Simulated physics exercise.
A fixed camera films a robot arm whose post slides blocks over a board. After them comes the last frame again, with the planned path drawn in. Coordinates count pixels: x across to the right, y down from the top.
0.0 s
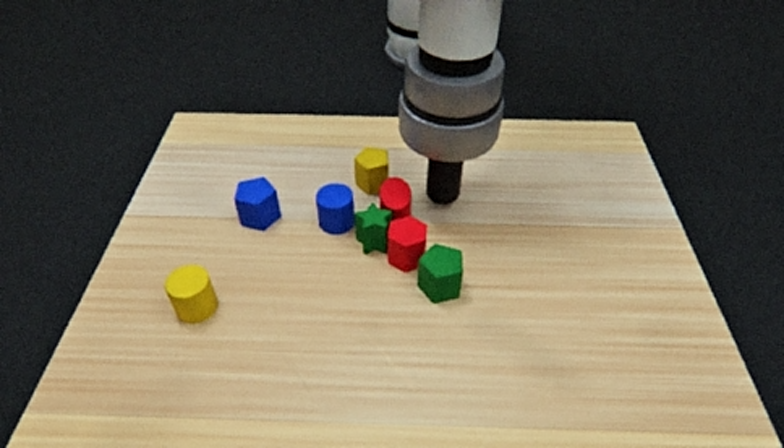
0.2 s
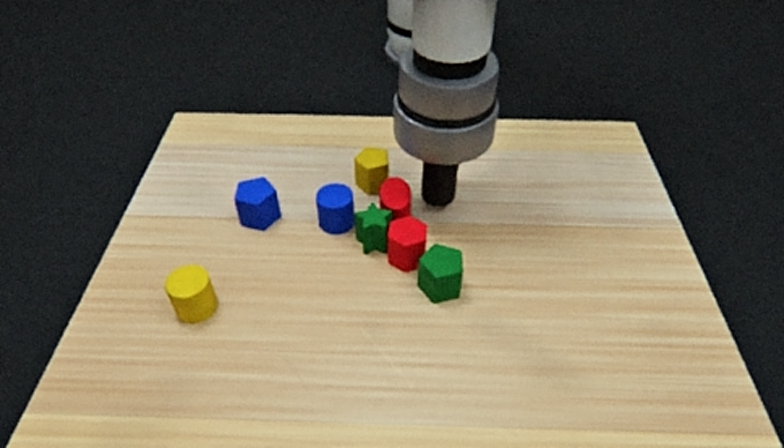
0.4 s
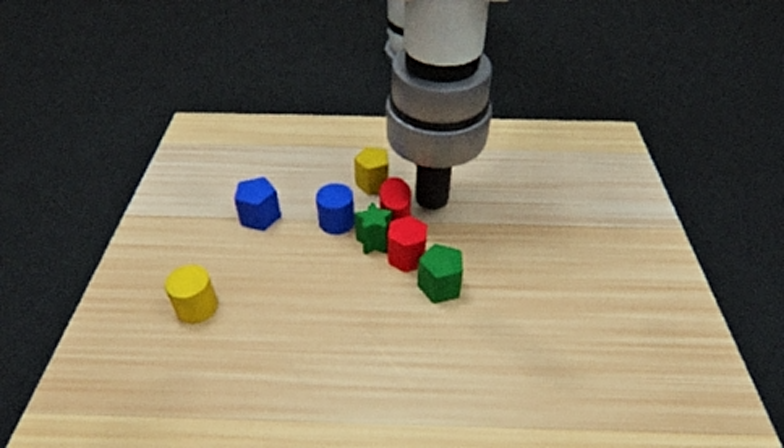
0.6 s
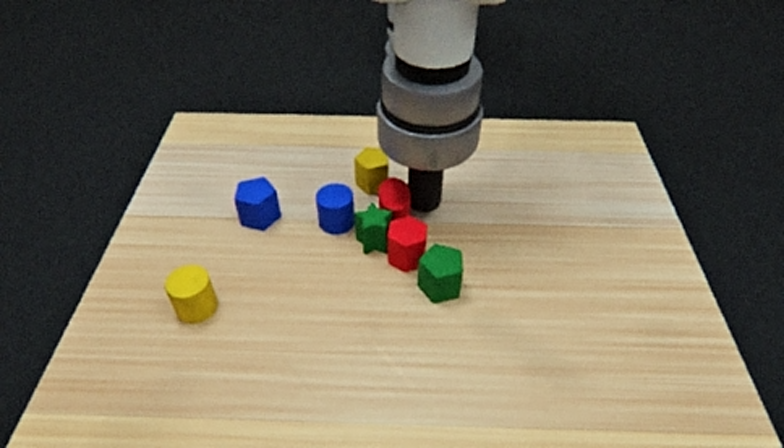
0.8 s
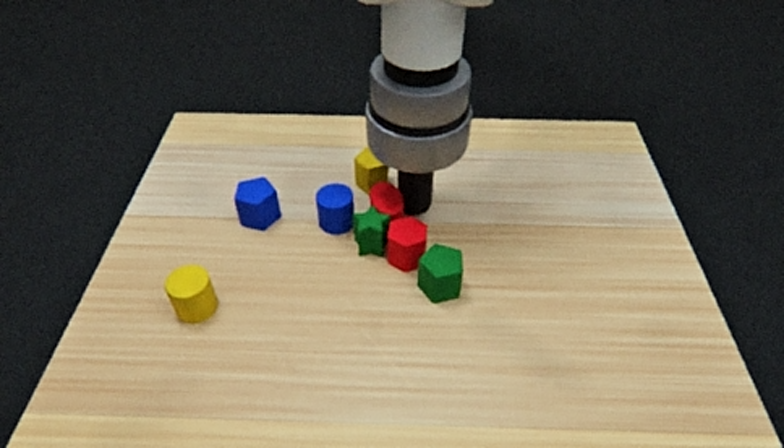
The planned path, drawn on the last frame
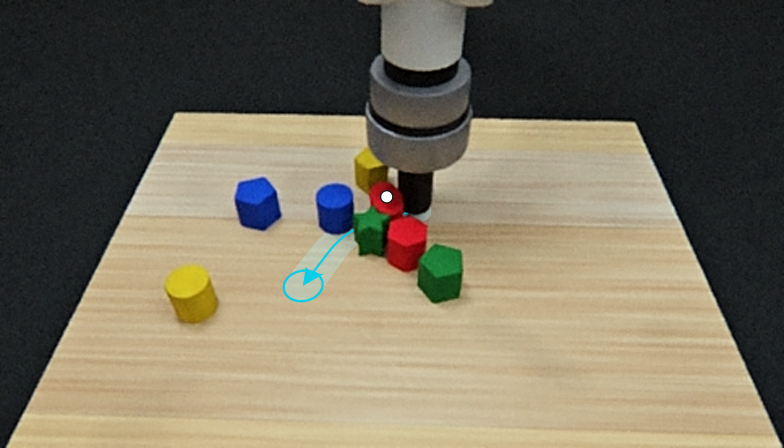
A robot arm moves left and nudges the red oval block slightly among the colored blocks.
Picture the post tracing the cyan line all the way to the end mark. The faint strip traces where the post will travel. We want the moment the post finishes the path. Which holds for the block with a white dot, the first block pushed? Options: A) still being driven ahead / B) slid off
A - still being driven ahead.
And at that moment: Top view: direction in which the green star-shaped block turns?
From above, the turn goes anticlockwise.
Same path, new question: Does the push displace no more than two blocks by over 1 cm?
No, I don't think so.
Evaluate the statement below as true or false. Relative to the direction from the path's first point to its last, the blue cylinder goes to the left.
The statement is incorrect.
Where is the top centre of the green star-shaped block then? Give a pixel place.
The centre of its top will be at (350, 259).
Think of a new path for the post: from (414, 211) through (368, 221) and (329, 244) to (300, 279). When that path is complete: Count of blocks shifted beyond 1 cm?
Number moved: 3+.
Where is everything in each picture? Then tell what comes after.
The first frame shows tip of the post at (443, 194), middles of tops, blue cylinder at (334, 195), green star-shaped block at (374, 215), yellow pentagonal block at (373, 157), red oval block at (396, 192).
The second frame shows post at (438, 197), nothing pushed.
The third frame shows post at (432, 199), nothing pushed.
The fourth frame shows post at (424, 202), nothing pushed.
The fifth frame shows post at (414, 204), blue cylinder at (334, 195), green star-shaped block at (371, 218), yellow pentagonal block at (373, 157), red oval block at (387, 197).
The line goes from (414, 211) via (368, 223) and (331, 249), ending at (303, 286); the dot is on the red oval block.
On the path given first. One third of the way, post at (368, 217); blue cylinder at (311, 198); green star-shaped block at (353, 241), turned 45° anticlockwise; red oval block at (345, 216), turned 45° anticlockwise.
Two thirds of the way, post at (330, 242); blue cylinder at (307, 199); green star-shaped block at (350, 257), turned 100° anticlockwise; red oval block at (314, 249), turned 85° anticlockwise.
At the end, post at (302, 279); blue cylinder at (307, 199); green star-shaped block at (350, 259), turned 115° anticlockwise; yellow pentagonal block unmoved; red oval block at (281, 289), turned 80° anticlockwise.
